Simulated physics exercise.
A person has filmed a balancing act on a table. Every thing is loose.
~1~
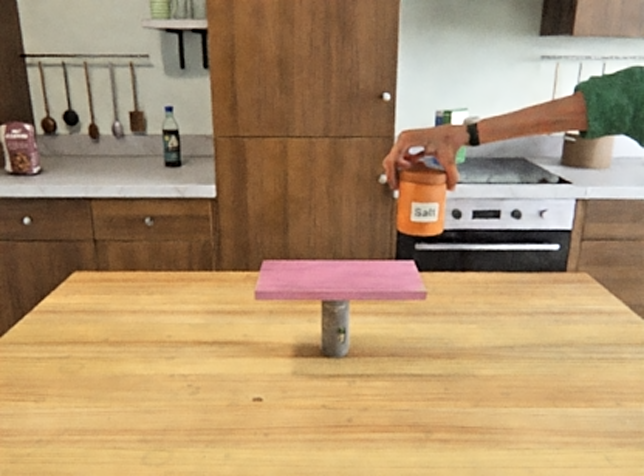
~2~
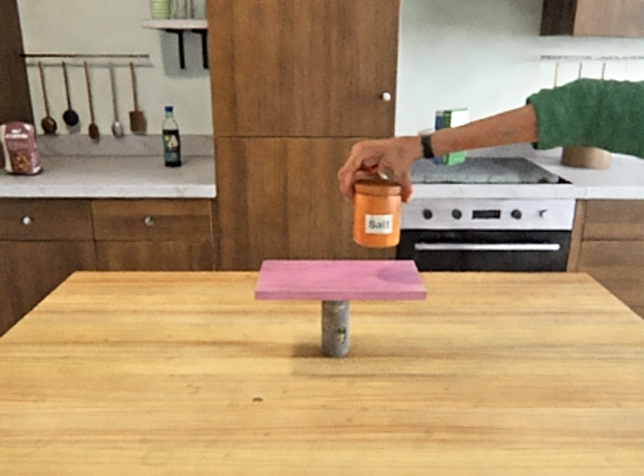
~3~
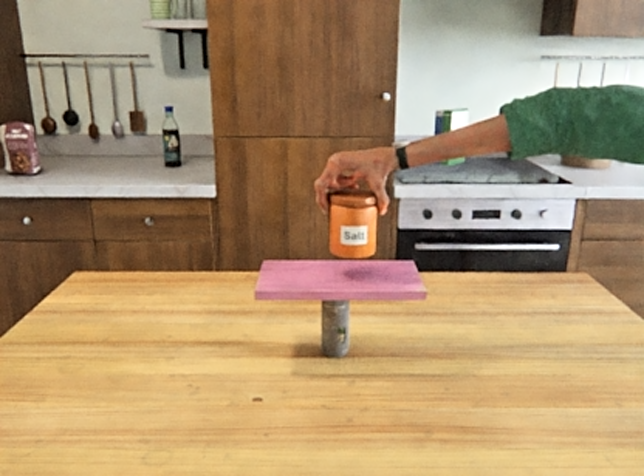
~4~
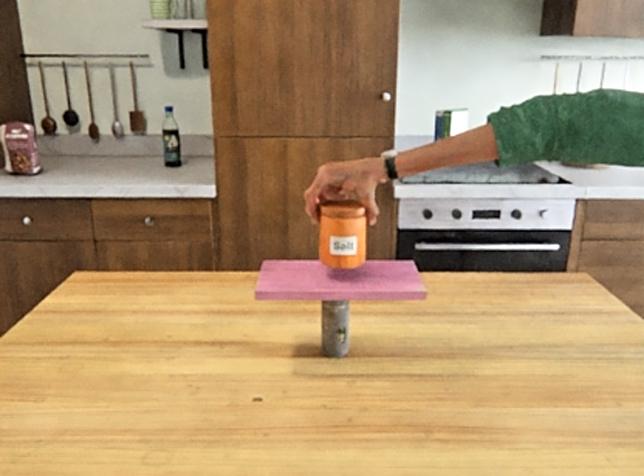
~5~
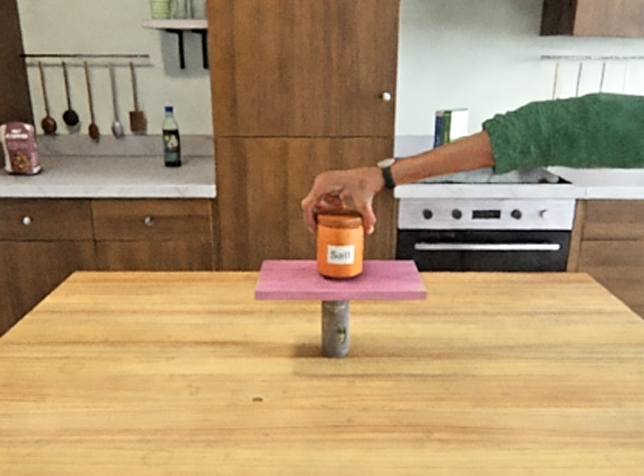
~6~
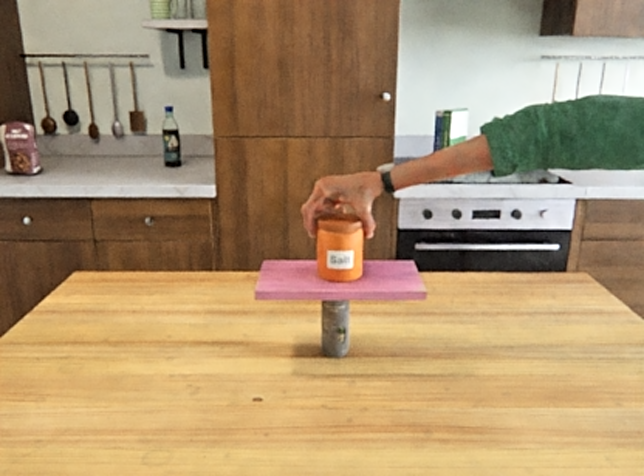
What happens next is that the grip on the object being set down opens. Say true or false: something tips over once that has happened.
False - nothing tips over.
Then, 0.20 s after the last picture, nothing has stirred.
Then, 0.60 s after the last picture, orange jar resting near (340, 247).
At rest, all 3 in place. Seen from the same camera at the end, orange jar near (340, 247). The stack keeps its balance.
